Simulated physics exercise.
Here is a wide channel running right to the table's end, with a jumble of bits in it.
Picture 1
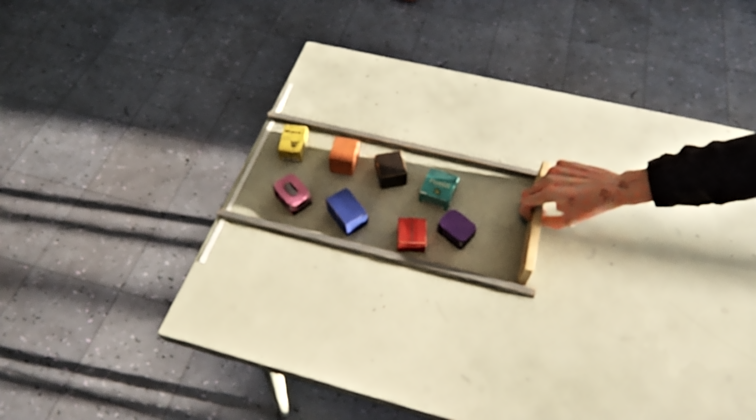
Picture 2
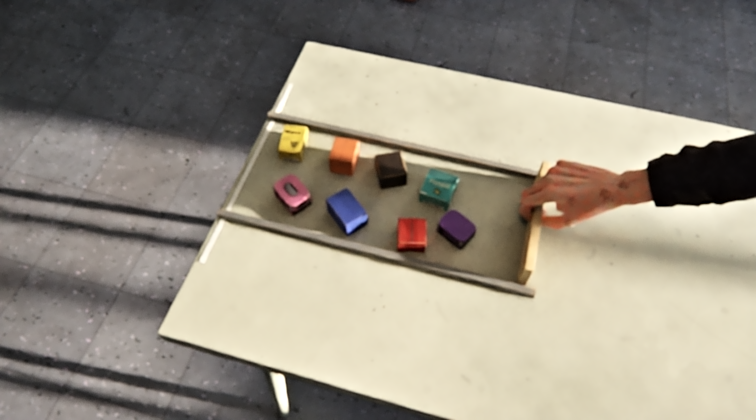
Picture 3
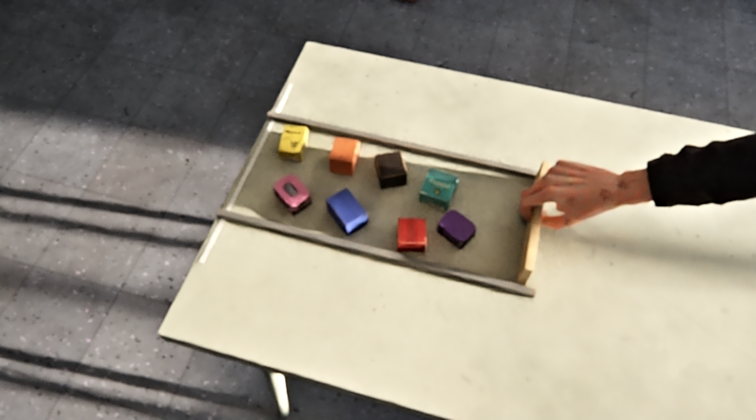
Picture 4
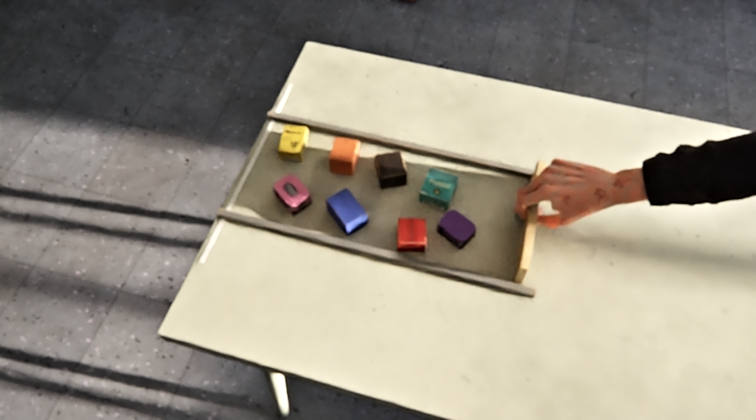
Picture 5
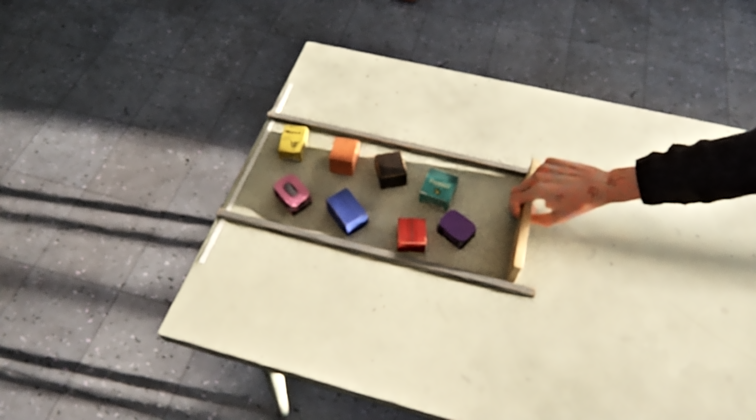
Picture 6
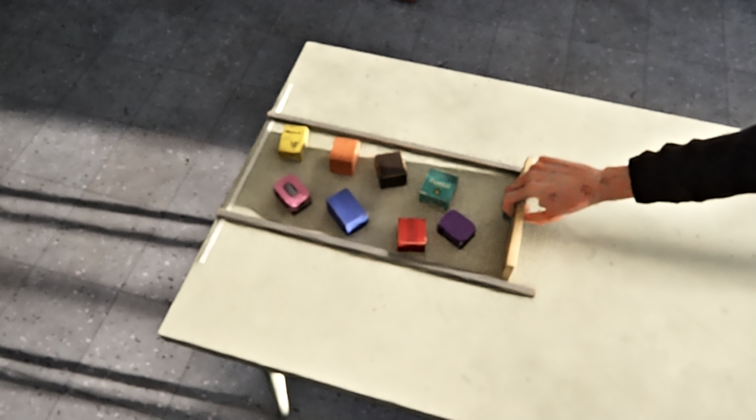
At the start, a hand in a dark sleeve grips an upright wooden board at the right end of a wide channel on a pale table, with eight small colourful pieces scattered inside. The hand stays nearly still, then slides the board slightly left, while the pieces remain in place.
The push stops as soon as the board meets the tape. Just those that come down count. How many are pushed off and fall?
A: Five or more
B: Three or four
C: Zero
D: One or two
A.
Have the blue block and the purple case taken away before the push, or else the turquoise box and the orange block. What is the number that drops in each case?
Fallen: 6 in the first try, 6 in the other.
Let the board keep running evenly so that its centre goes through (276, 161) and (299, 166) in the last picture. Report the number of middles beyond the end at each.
5 and 3.
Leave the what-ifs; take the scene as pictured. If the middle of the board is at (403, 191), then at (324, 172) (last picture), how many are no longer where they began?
One spot: 6. Other spot: 8.
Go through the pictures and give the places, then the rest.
The first frame shows yellow box (293, 143); pink case (293, 195); orange block (344, 156); board (534, 222); tape (251, 164).
The second frame shows pink case (293, 195); board (534, 222).
The third frame shows orange block (344, 157); black block (391, 170).
The fourth frame shows yellow box (293, 143); turquoise box (439, 189).
The fifth frame shows pink case (293, 195); purple case (457, 229).
The sixth frame shows yellow box (293, 143); pink case (293, 195); orange block (344, 157); board (517, 218); tape (251, 164).
Soon after, none off yet; yellow box at rest near (293, 143); pink case at rest near (293, 195); orange block at rest near (342, 156).
At rest, the number that fall off is five or more; fallen, purple case, turquoise box, red box, black block, blue block, orange block, pink case and yellow box.
